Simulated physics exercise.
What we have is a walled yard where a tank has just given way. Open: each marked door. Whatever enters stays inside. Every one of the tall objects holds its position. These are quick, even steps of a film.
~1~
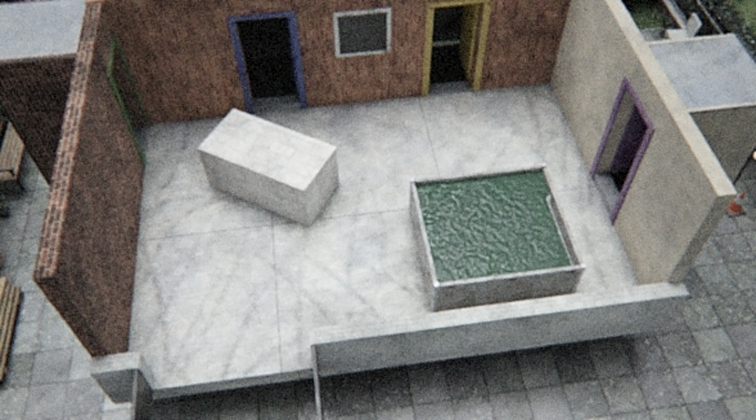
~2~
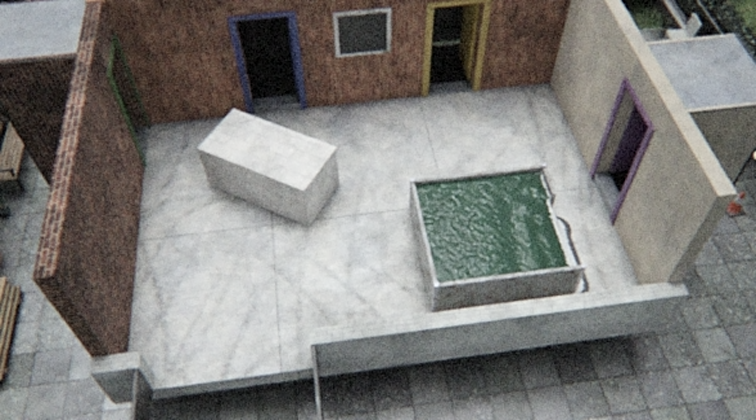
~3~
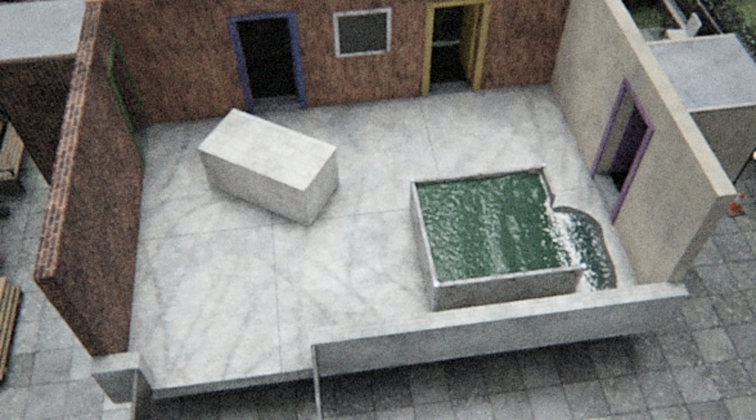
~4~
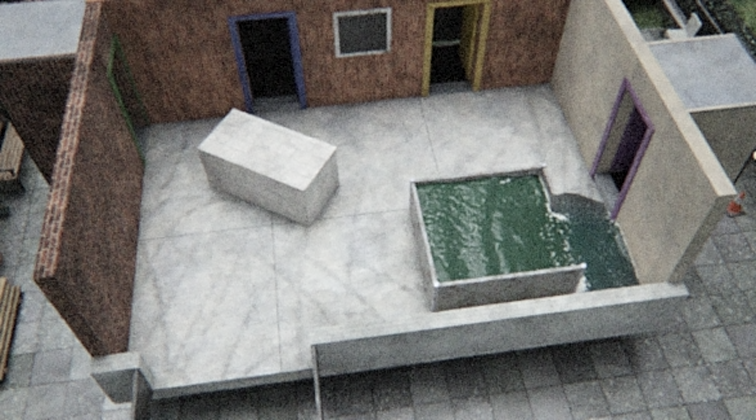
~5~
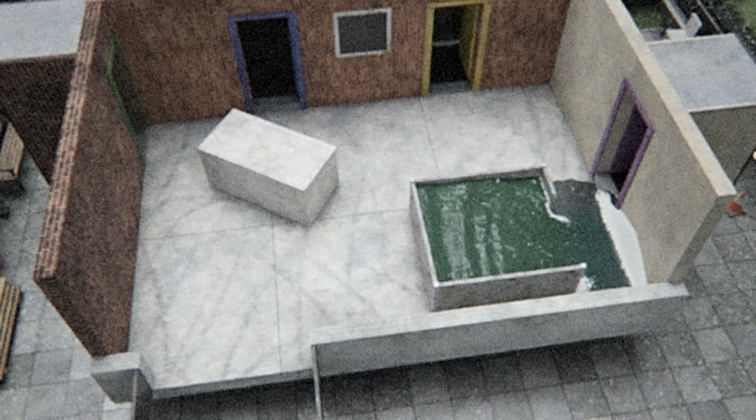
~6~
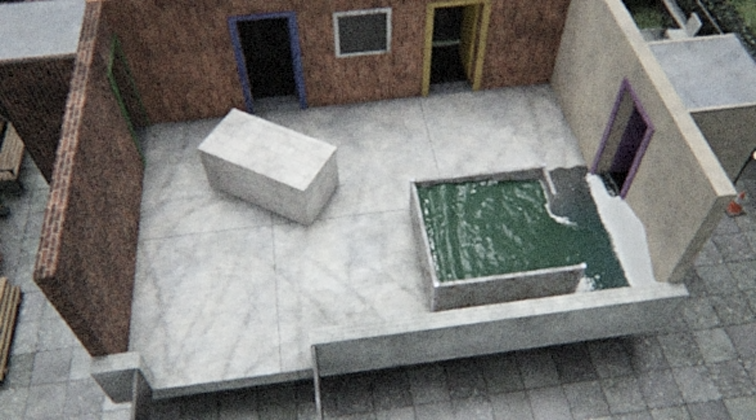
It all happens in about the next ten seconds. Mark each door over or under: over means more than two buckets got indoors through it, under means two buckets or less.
Blue door - under, green door - over, yellow door - over, purple door - over.
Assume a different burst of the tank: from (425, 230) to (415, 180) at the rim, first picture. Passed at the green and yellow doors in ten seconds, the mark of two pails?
The green door tops the limit, while the yellow door stays within the limit.
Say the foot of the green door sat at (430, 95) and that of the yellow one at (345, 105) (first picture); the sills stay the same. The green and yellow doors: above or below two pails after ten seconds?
Well, the green one crosses the threshold, while the yellow one stays short of the threshold.
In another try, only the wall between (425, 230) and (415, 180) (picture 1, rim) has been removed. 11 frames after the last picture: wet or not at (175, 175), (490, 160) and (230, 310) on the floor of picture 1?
Unwetted, unwetted, submerged.
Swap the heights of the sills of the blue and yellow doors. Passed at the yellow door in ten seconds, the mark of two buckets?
After the swap, yellow ends up short.
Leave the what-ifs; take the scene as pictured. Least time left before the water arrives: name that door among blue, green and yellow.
Looks like the yellow-painted one.
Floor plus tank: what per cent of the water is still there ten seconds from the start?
My reading is around 88 percent.
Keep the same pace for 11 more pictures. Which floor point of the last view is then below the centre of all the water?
Close to (527, 248), I reckon.
A moment on, water covers 10 % of the floor; the blue door not reached, the green door not reached, the yellow door not reached, the purple door under two buckets in.
Next, water covers 25 % of the floor; the blue door not reached, the green door not reached, the yellow door not reached, the purple door over two buckets in.
Then, water covers 50 % of the floor; the blue door not reached, the green door not reached, the yellow door under two buckets in, the purple door over two buckets in.
Later, water covers 80 % of the floor; the blue door wet at the sill, nothing in, the green door wet at the sill, nothing in, the yellow door over two buckets in, the purple door over two buckets in.
In the end, water covers 95 % of the floor; the blue door wet at the sill, nothing in, the green door far over two buckets in, the yellow door over two buckets in, the purple door over two buckets in.
